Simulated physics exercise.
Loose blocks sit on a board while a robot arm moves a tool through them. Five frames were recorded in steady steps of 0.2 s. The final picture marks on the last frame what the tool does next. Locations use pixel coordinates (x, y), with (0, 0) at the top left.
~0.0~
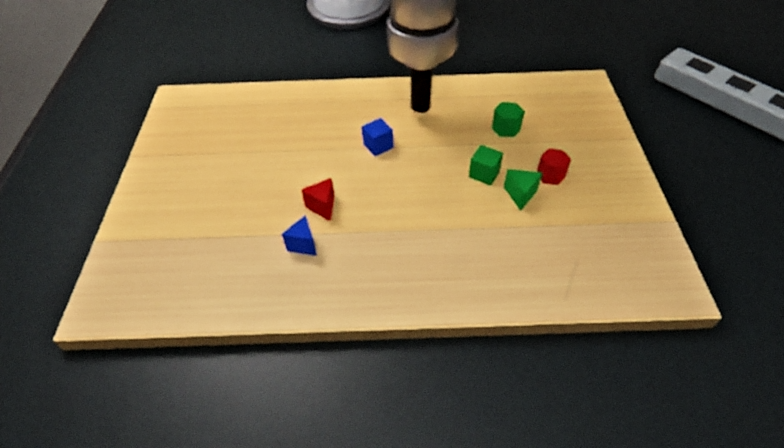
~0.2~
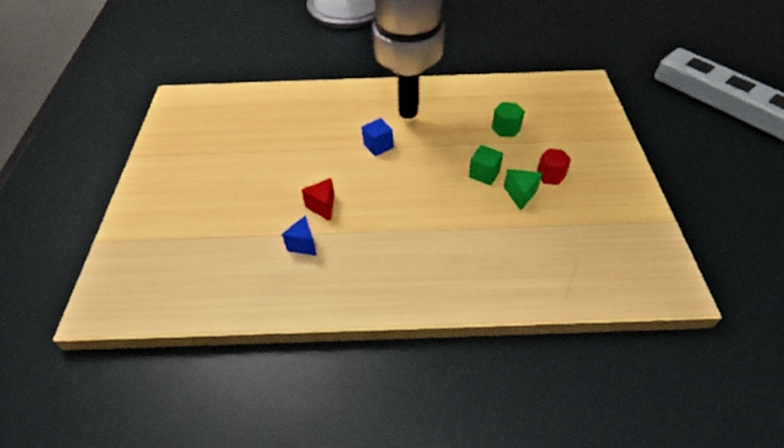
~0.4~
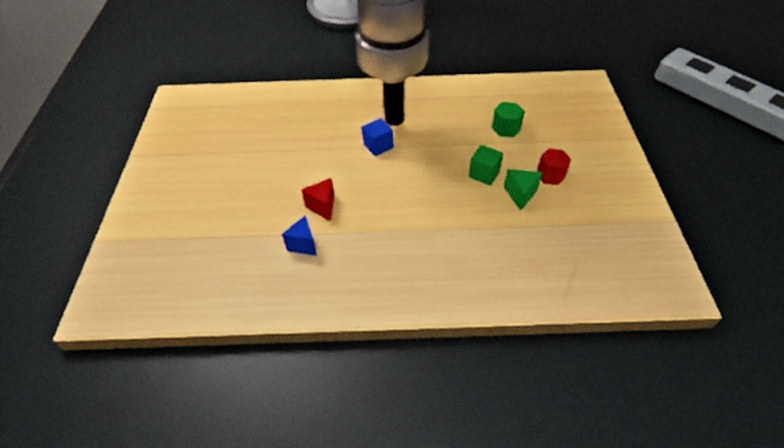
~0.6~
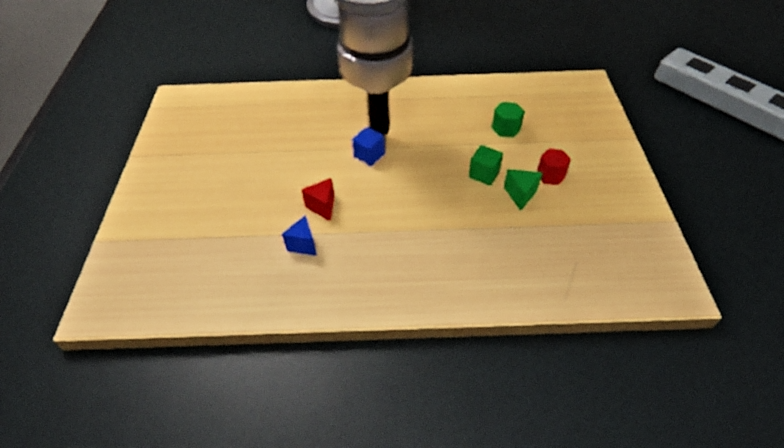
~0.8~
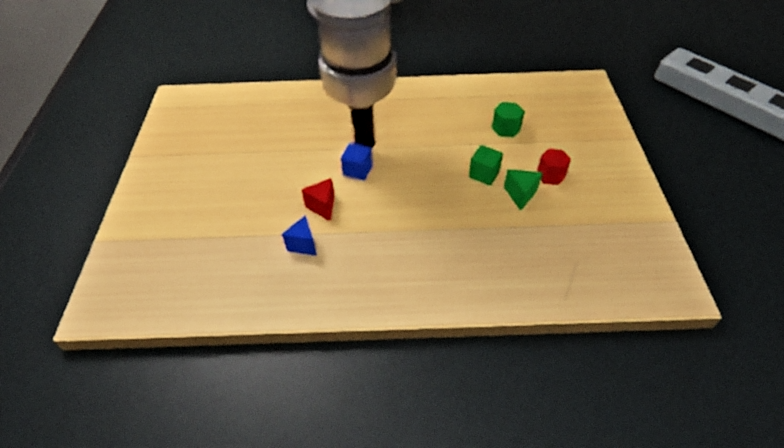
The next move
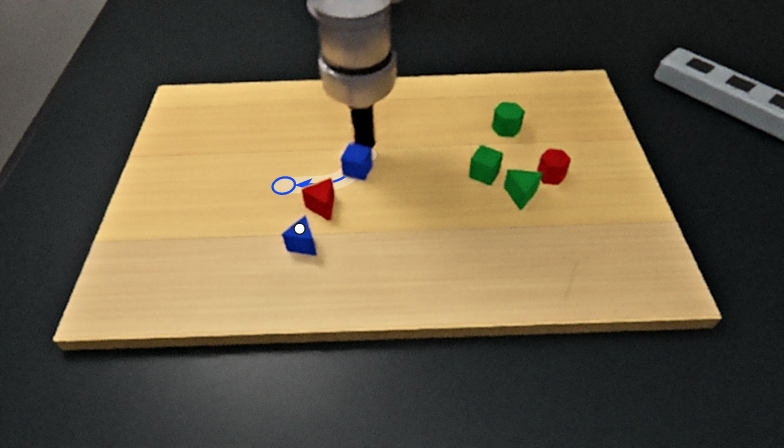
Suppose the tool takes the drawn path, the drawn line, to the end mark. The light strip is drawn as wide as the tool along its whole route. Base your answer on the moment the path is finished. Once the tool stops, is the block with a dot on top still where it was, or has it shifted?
Here's my answer: The block with a dot on top remains in position.
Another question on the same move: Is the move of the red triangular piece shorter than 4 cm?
Yes, it checks out.
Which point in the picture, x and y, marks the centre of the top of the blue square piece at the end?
The spot you're after is about (330, 182) in the image.
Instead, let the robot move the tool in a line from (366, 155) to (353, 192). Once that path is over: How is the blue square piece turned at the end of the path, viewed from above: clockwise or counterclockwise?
The block spins clockwise.
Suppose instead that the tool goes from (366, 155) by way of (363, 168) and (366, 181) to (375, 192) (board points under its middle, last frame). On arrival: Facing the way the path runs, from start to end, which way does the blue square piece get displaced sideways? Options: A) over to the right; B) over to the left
A.
Path on the board, from (366, 155) via (348, 175) and (317, 184), ending at (284, 185); the dot is on the blue triangular piece.
The first path, step by step. One third of the way, tool at (346, 164); red triangular piece at (314, 196); blue square piece at (339, 174), turned 15° anticlockwise.
Two thirds of the way, tool at (315, 173); red triangular piece at (307, 206); blue square piece at (330, 182), turned 35° anticlockwise.
At the end, tool at (281, 174); blue triangular piece in place; red triangular piece at (307, 206); blue square piece at (330, 182), turned 35° anticlockwise.
